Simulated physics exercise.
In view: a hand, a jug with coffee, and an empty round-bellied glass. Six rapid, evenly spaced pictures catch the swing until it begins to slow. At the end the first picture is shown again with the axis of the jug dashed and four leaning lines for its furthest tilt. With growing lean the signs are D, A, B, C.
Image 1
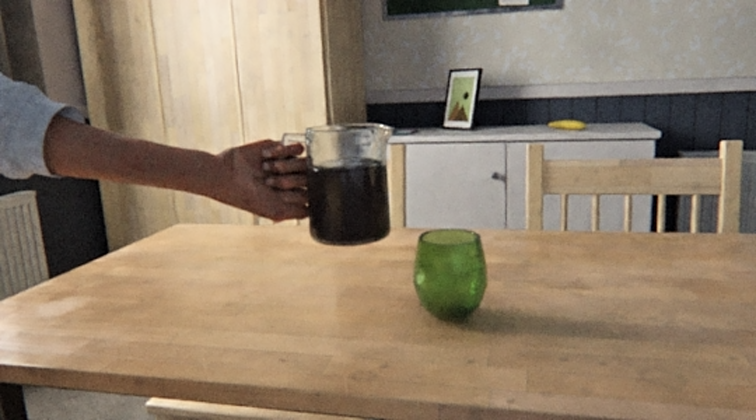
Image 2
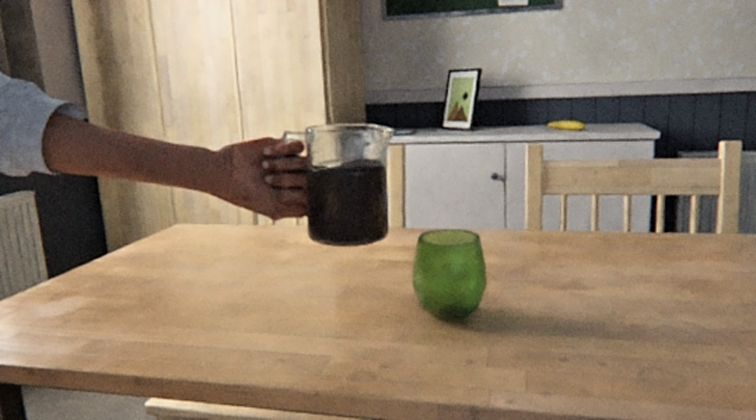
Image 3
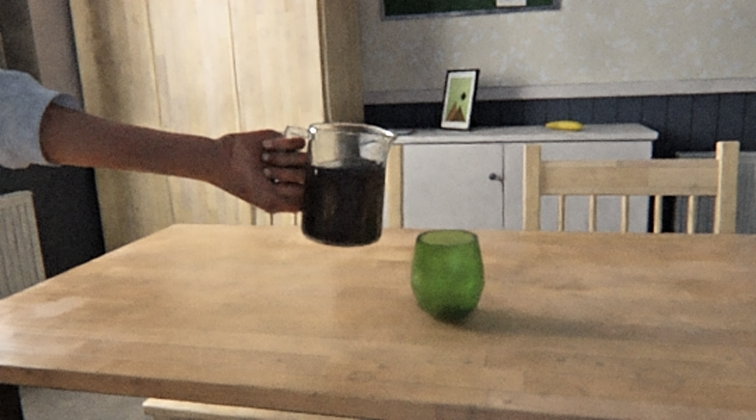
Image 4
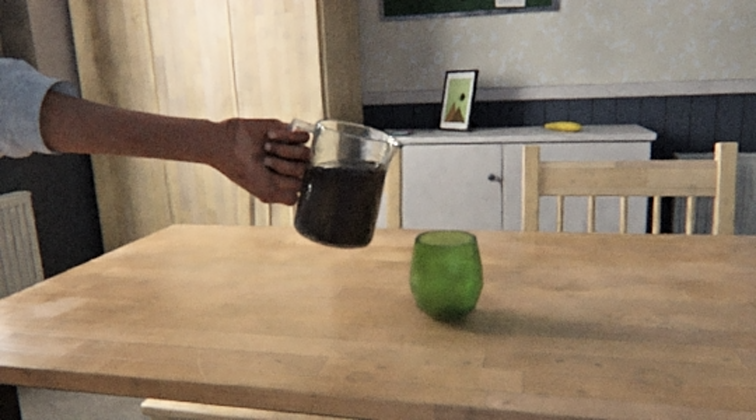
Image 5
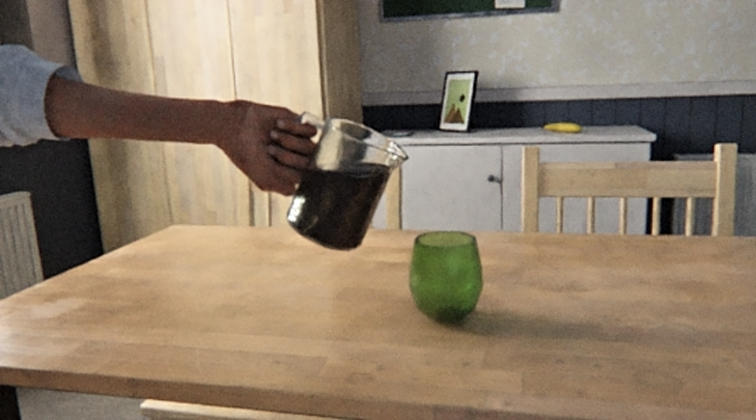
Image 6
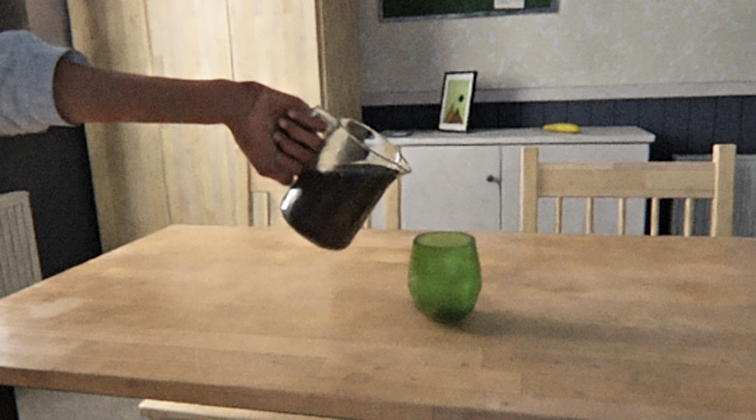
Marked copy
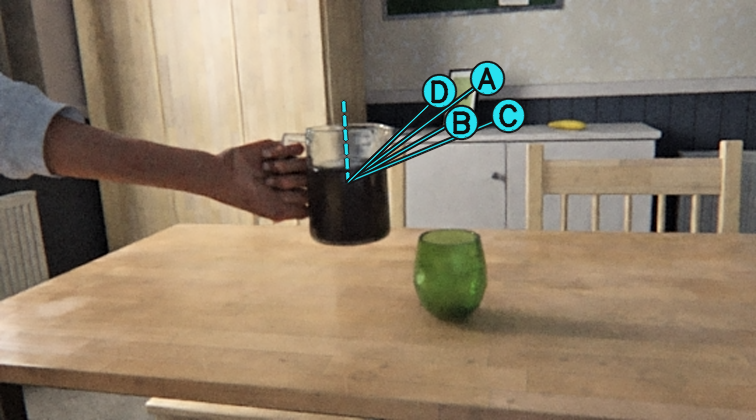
The footage shows a hand holding a glass jug of dark liquid above a wooden table, to the left of an empty green round-bellied glass, then steadily tilting the jug rightward so its spout lowers toward the glass.
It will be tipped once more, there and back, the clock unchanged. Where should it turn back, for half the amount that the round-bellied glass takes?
Use mark C.
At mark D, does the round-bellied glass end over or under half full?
Under half.
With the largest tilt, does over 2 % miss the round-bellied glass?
No.
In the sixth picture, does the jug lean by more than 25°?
Yes.
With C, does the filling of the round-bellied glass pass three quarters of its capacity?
No, it does not.
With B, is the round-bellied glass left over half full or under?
Under half.
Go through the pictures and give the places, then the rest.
In the first picture, upright, lip at (392, 129); rim of the round-bellied glass round (449, 236); nothing has left yet.
In the second picture, upright, lip at (393, 131); nothing has left yet.
In the third picture, tipped about 7°, lip at (396, 136); nothing has left yet.
In the fourth picture, tipped about 16°, lip at (401, 145); nothing has left yet.
In the fifth picture, tipped about 26°, lip at (407, 158); nothing has left yet.
In the sixth picture, tipped about 37°, lip at (410, 171); nothing has left yet.
On the marked copy, A at (473, 88); B at (444, 127); C at (492, 122); D at (428, 105).
For mark A, the round-bellied glass ends with about 18 % of what it can hold.
For mark B, the round-bellied glass ends with about 33 % of what it can hold.
For mark C, the round-bellied glass ends with about 52 % of what it can hold.
For mark D, the round-bellied glass ends with about 8 % of what it can hold.
